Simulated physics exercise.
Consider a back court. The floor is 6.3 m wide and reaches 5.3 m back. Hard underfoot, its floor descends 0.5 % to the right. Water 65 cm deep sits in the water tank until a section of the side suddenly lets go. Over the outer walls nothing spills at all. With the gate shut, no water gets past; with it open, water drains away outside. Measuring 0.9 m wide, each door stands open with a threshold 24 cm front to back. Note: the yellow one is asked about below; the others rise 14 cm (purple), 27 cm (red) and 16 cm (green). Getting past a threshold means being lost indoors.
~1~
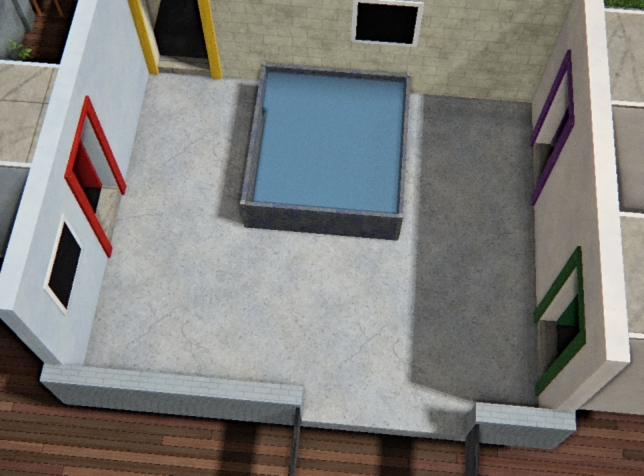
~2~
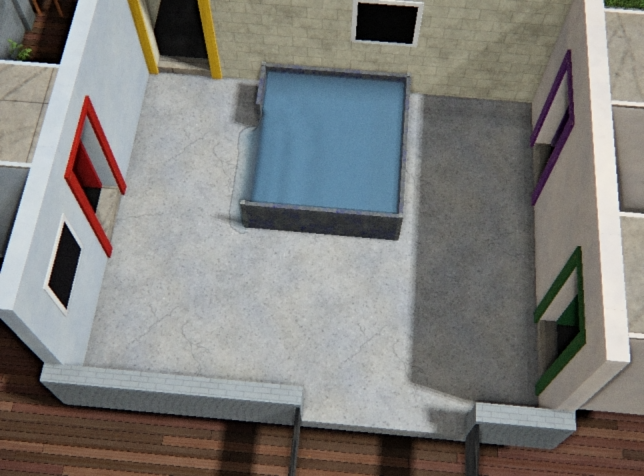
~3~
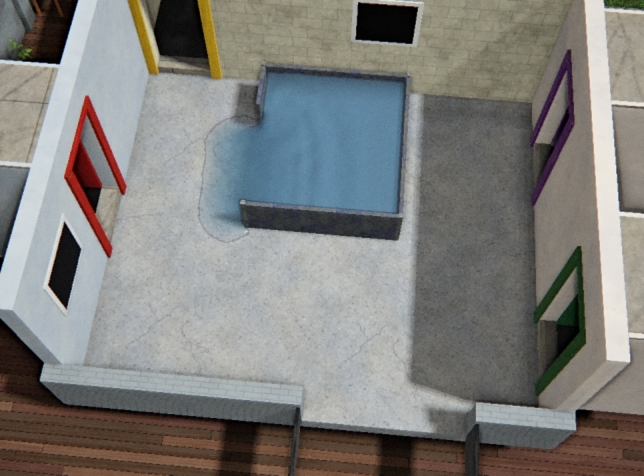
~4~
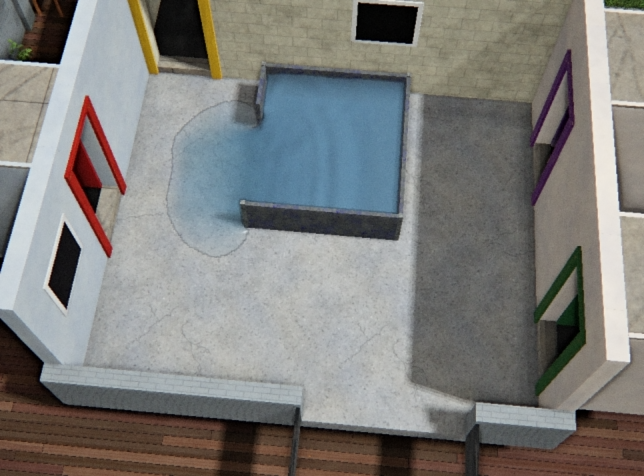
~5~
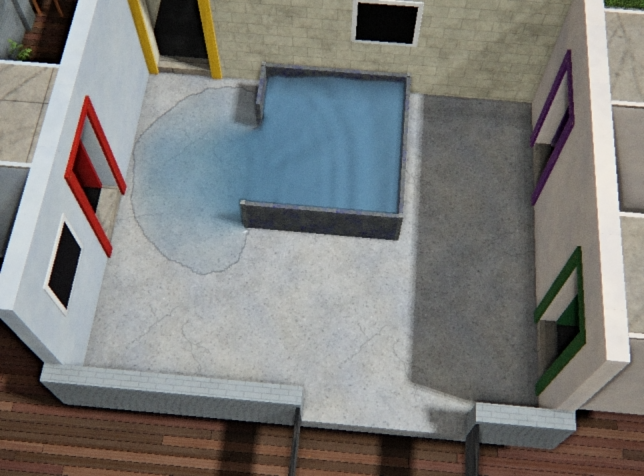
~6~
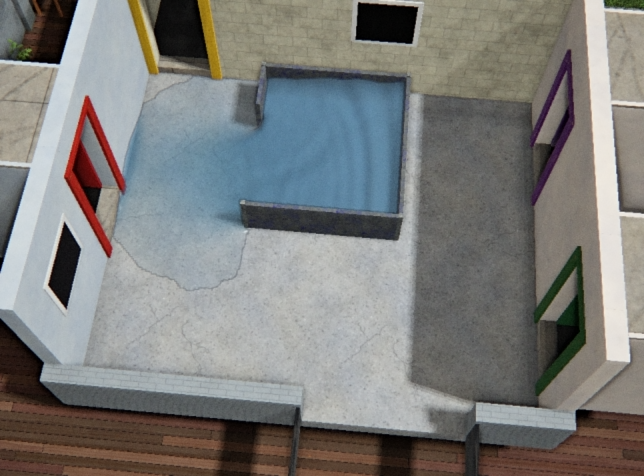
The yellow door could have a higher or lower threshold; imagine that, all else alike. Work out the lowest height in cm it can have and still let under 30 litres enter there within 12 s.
The lowest such height is roughly 28 cm.
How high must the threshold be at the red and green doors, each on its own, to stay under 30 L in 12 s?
About 31 cm at red and 11.0 cm at green.
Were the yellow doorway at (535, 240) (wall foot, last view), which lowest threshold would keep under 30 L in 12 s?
Roughly 9.0 cm, give or take.
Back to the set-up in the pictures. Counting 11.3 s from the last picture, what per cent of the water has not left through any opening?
Around 86 percent is still there.
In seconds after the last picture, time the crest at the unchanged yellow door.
Around 1.8 seconds.
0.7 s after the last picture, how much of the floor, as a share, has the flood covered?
Some 25 in a hundred.
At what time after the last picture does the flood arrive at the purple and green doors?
Arrival: Purple 3.8 s, green 3.6 s.
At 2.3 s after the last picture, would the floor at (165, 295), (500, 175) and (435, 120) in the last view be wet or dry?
In the order asked: Soaked, untouched, untouched.
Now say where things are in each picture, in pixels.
In the first picture, the water tank at (329, 140) is whole and still, 65 cm deep; the yellow door at (176, 35) is dry.
In the second picture, the front is at (234, 215), 0.2 m from the gap at (255, 170); 0.3 m2 of floor is wet, 65 cm left at the back.
In the third picture, water pours out at (255, 171) and has run 0.8 m, to (210, 149); about 11 cm deep outside, 65 cm at the back.
In the fourth picture, the gap is at (255, 171), the front 1.3 m out at (177, 162); the back of the water tank holds 65 cm.
In the fifth picture, the gap is at (255, 171), the front 1.9 m out at (139, 156); the back of the water tank holds 64 cm.
In the sixth picture, the front is at (115, 230), 2.0 m from the gap at (255, 171); 5.6 m2 of floor is wet, 58 cm left at the back; 0.2 m in a straight line remain to the yellow door at (176, 35).
Then, 0.7 s after the last picture water covers 25 % of the floor, deepest (44 cm) near (138, 179); 14 cm at the yellow door, 0 litres in over its 16 cm threshold.
Then, 2.3 s after the last picture water covers 40 % of the floor, deepest (39 cm) near (81, 382); 28 cm at the yellow door, 95 litres in over its 16 cm threshold.
Then, 11.3 s after the last picture water covers 95 % of the floor, deepest (16 cm) near (357, 92); 8 cm at the yellow door, 169 litres in over its 16 cm threshold.
At the yellow door as built, the water peaked near 29 cm, 1.9 s after the last picture.
Run again over the same 12 s with other heights there, 63 litres in over 23.5 cm, 15 litres over 31.5 cm. The limit of 30 litres is kept from about 28 cm up.
